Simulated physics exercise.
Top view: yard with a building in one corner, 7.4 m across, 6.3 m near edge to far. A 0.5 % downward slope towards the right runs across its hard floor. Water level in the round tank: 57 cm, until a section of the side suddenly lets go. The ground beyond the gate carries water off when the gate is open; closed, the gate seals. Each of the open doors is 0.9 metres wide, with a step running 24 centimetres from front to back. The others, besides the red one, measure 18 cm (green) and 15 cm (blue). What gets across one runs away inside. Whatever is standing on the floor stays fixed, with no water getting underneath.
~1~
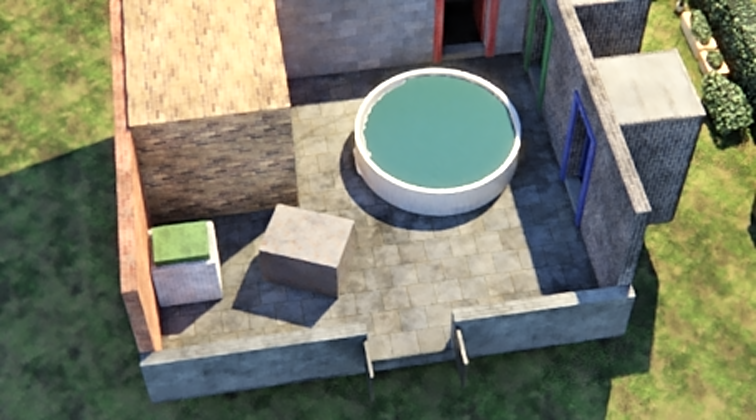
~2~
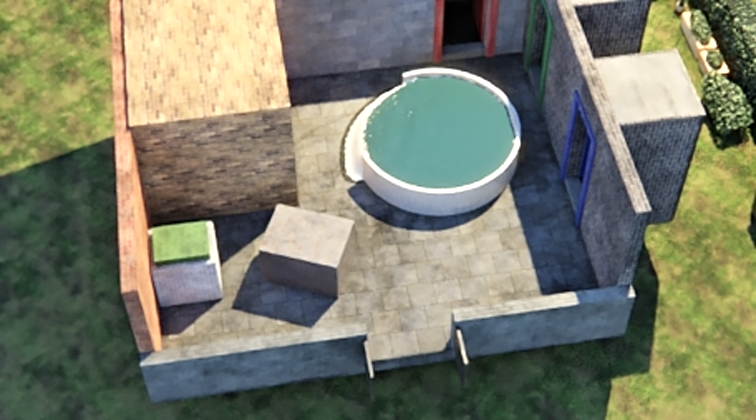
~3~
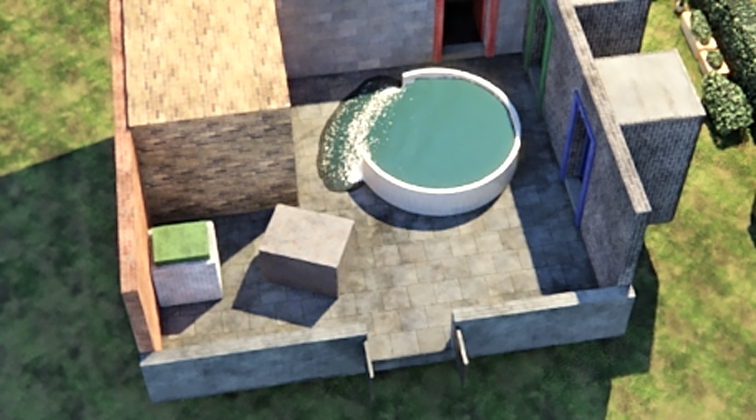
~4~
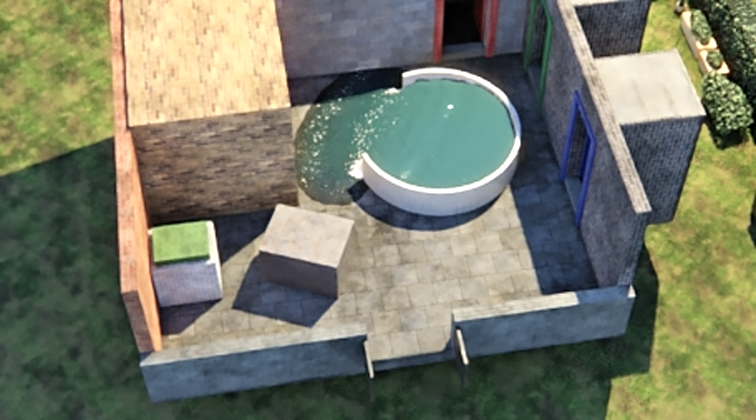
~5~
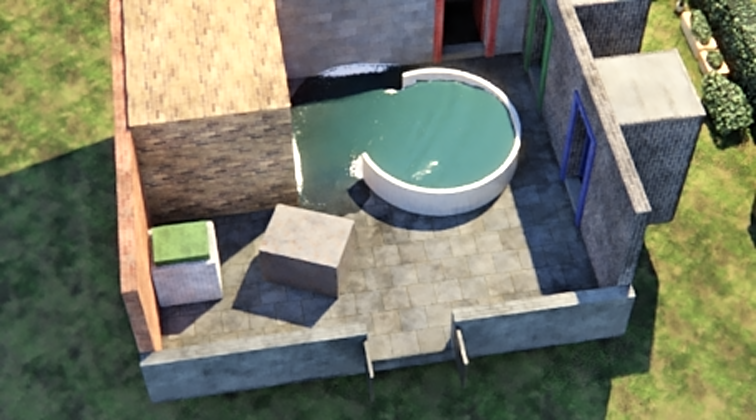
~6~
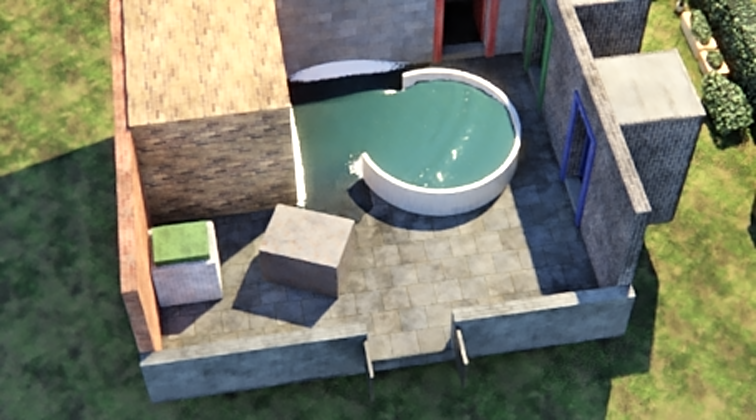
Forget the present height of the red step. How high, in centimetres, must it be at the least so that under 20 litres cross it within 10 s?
At least about 9.5 cm.
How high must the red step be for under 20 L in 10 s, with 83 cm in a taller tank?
Then roughly 14.5 cm.
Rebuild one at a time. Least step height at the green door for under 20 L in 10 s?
At green, about 23 cm.
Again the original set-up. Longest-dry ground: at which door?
Blue.
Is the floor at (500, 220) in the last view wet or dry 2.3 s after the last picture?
It is still dry.
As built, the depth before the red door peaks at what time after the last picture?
Around 7.5 s, give or take.
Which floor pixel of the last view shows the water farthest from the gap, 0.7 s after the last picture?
In the last picture, around (249, 240).
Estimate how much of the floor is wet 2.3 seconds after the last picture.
Wet: Close to 40 %.
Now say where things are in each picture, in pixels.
In the first picture, still water, 57 cm deep, in the round tank at (438, 131); the red door at (466, 21) is dry.
In the second picture, the front is at (349, 179), 0.3 m from the gap at (365, 124); 0.6 m2 of floor is wet, 57 cm left at the back.
In the third picture, the gap is at (365, 126), the front 0.8 m out at (368, 82); the back of the round tank holds 57 cm.
In the fourth picture, the gap is at (365, 127), the front 1.2 m out at (348, 74); the back of the round tank holds 57 cm.
In the fifth picture, the front is at (314, 78), 1.6 m from the gap at (365, 127); 5.0 m2 of floor is wet, 57 cm left at the back.
In the sixth picture, water pours out at (365, 127) and has run 2.1 m, to a hidden place; about 8 cm deep outside, 57 cm at the back; 0.8 m in a straight line remain to the red door at (466, 21).
Then, 0.7 s after the last picture water covers 20 % of the floor, deepest (56 cm) near (288, 92); 2 cm at the red door, 0 litres in over its 17 cm step.
Then, 2.3 s after the last picture water covers 40 % of the floor, deepest (36 cm) near (293, 119); 8 cm at the red door, 0 litres in over its 17 cm step.
Then, 9.3 s after the last picture water covers 95 % of the floor, deepest (18 cm) near (555, 184); 11 cm at the red door, 0 litres in over its 17 cm step.
At the red door as built, the water peaked near 13 cm, 7.5 s after the last picture.
With a step of 8 cm, 33 litres would have come in within the 10 s; with 11 cm, 8 litres. So under 20 litres takes about 9.5 cm.
